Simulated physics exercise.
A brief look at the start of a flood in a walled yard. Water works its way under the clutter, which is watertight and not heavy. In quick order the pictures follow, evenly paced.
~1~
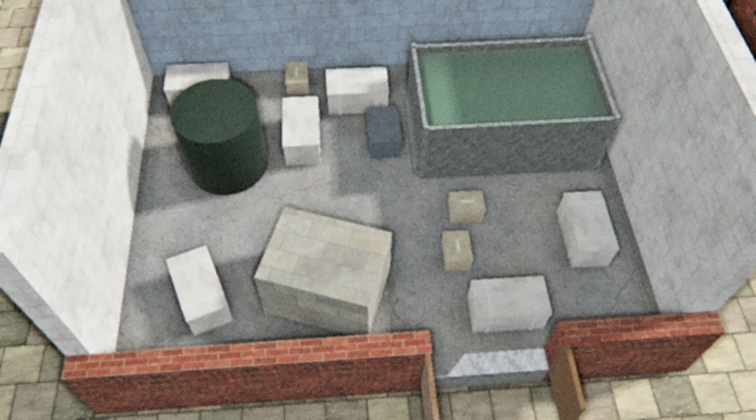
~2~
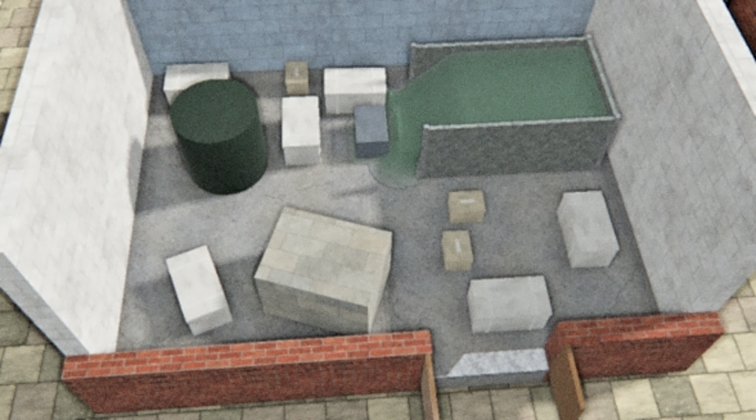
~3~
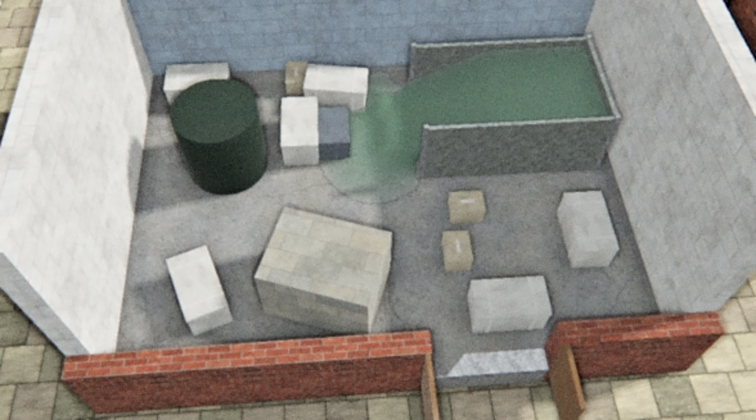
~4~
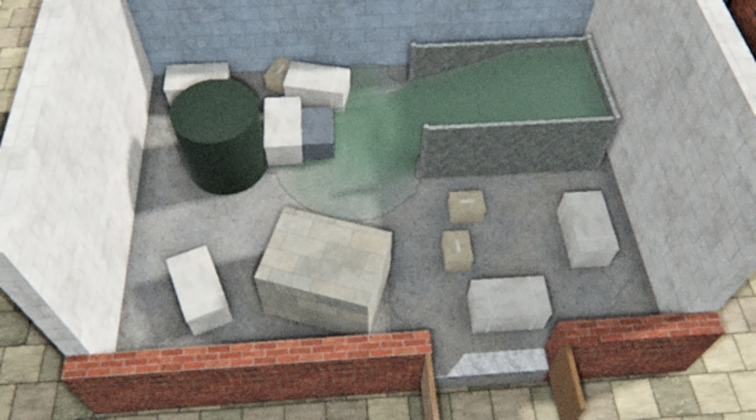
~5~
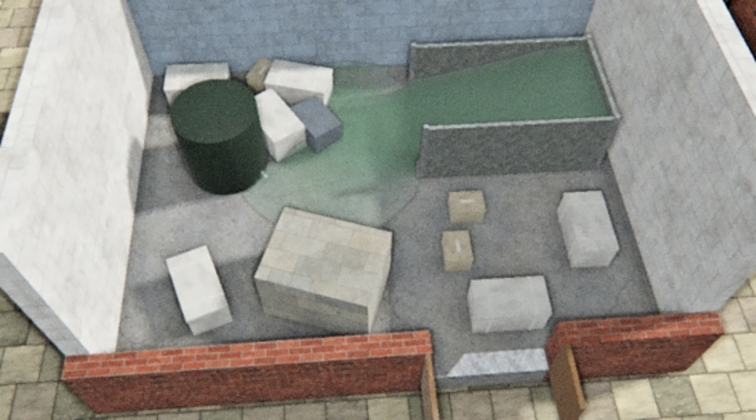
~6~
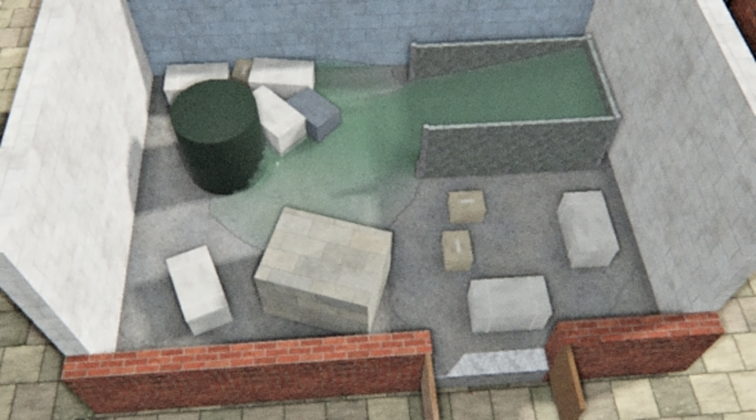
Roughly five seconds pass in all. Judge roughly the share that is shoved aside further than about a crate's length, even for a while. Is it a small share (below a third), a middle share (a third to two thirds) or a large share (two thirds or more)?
A large share, two thirds or more.
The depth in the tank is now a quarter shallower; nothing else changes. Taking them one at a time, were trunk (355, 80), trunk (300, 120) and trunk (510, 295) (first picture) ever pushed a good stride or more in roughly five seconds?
Answers in the order asked: Went past the threshold, went past the threshold, stayed within the threshold.
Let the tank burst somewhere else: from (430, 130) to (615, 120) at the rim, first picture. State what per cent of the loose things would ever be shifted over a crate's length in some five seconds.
Around 40 in a hundred.
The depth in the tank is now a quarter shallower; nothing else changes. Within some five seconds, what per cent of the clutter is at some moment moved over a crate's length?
My figure is 70 percent.
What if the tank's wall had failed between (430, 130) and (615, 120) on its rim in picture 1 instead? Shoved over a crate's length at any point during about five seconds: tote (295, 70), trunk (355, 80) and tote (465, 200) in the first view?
In that order: Not that far, not that far, swept aside.
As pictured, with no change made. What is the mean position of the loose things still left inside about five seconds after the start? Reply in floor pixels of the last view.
Mean floor position: Approx. (389, 213) px, last view.
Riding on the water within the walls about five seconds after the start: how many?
The tally stands at 8.
A moment on, 4 of 10 are well off their spots; 4 afloat.
Next, 6 of 10 are well off their spots; 6 afloat.
Later, 6 of 10 are well off their spots; 6 afloat.
In the end, 6 of 10 are well off their spots, and 8 have been at some point; 8 afloat.
